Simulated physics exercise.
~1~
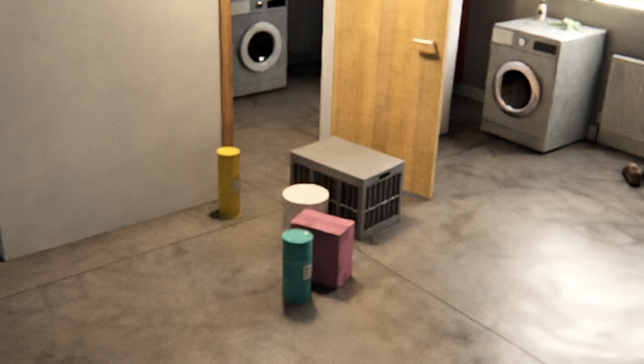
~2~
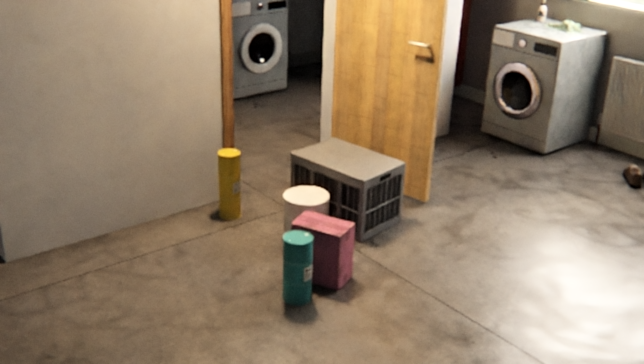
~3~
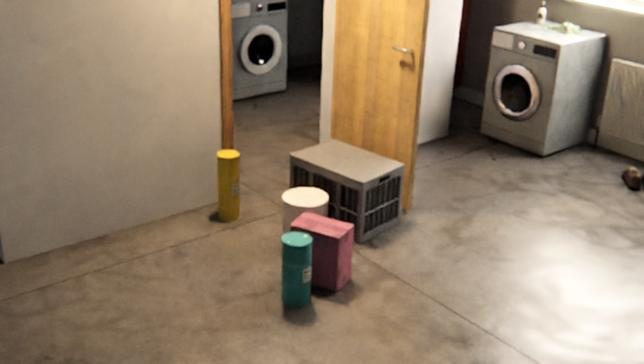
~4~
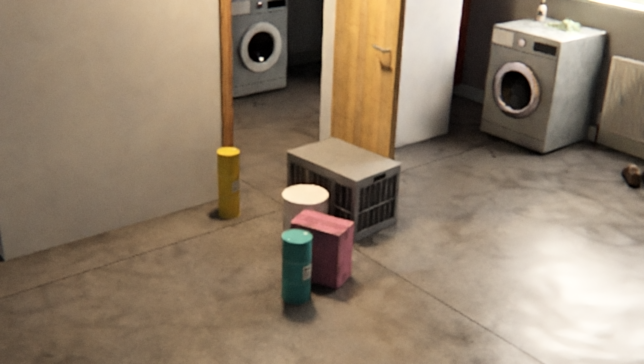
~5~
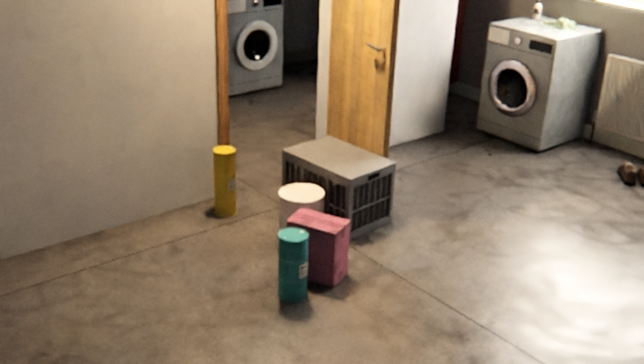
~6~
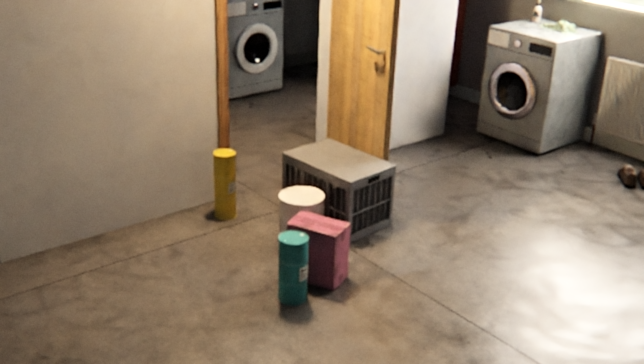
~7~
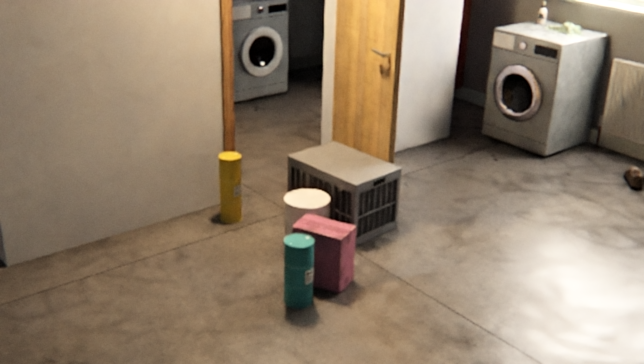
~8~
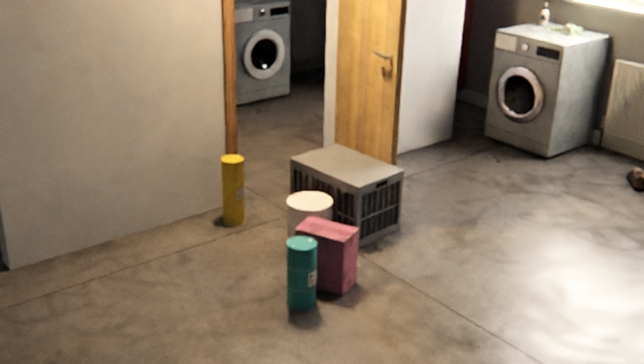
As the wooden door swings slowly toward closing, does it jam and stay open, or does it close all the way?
It jams. The door comes to a stop at the grey crate and is still standing well open at the end.
In this clip, a wooden door swings slowly toward closing in a room with washing machines, a grey crate, a white pail, a pink box and two canisters. It meets the crate, which shifts slightly, and stops, still standing well open while the other items stay put.
